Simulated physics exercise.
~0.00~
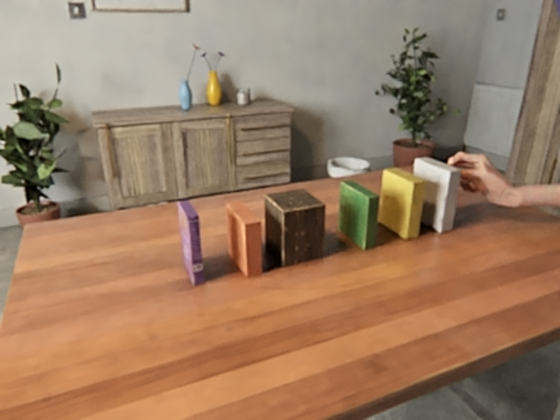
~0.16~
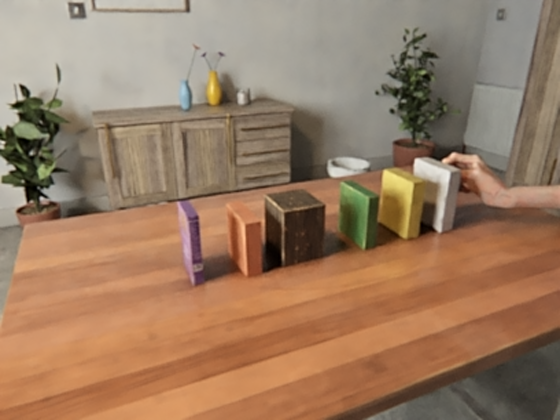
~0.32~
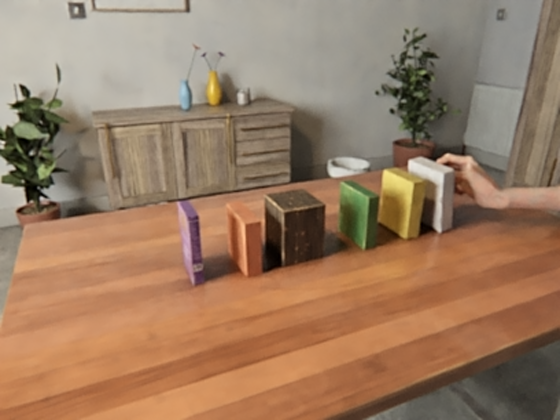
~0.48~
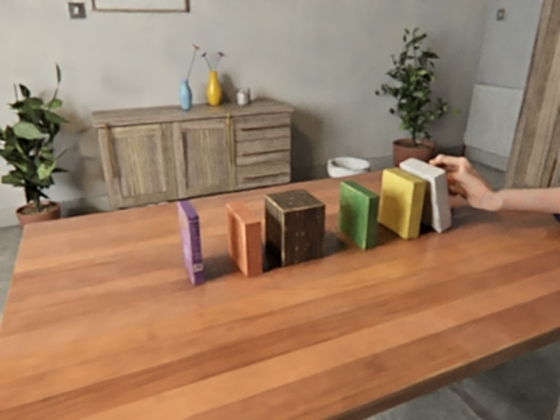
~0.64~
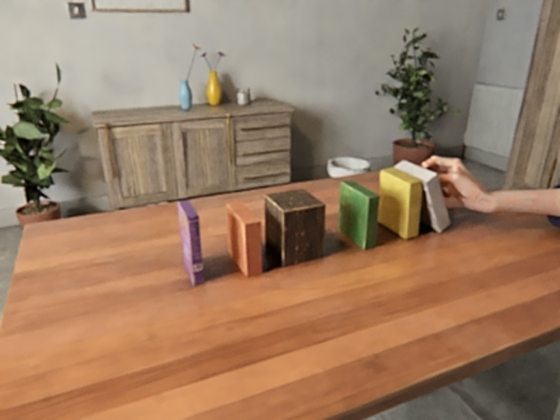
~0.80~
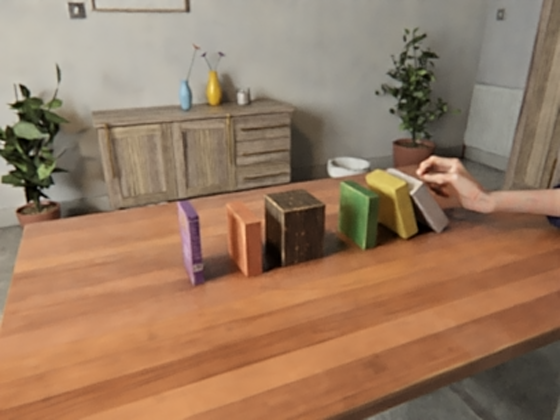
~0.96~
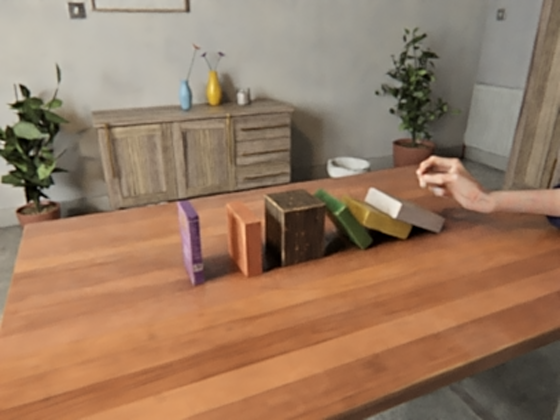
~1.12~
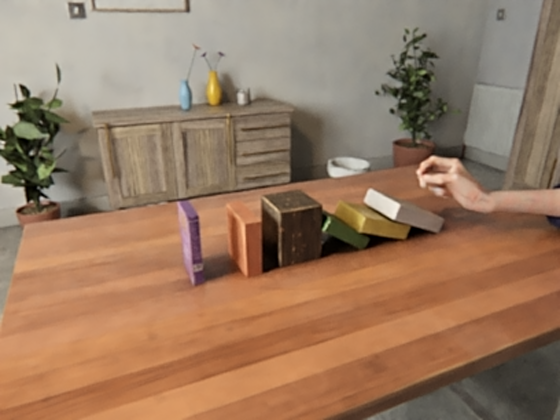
A hand tips the white block left, toppling the yellow and green ones; the rest stand.
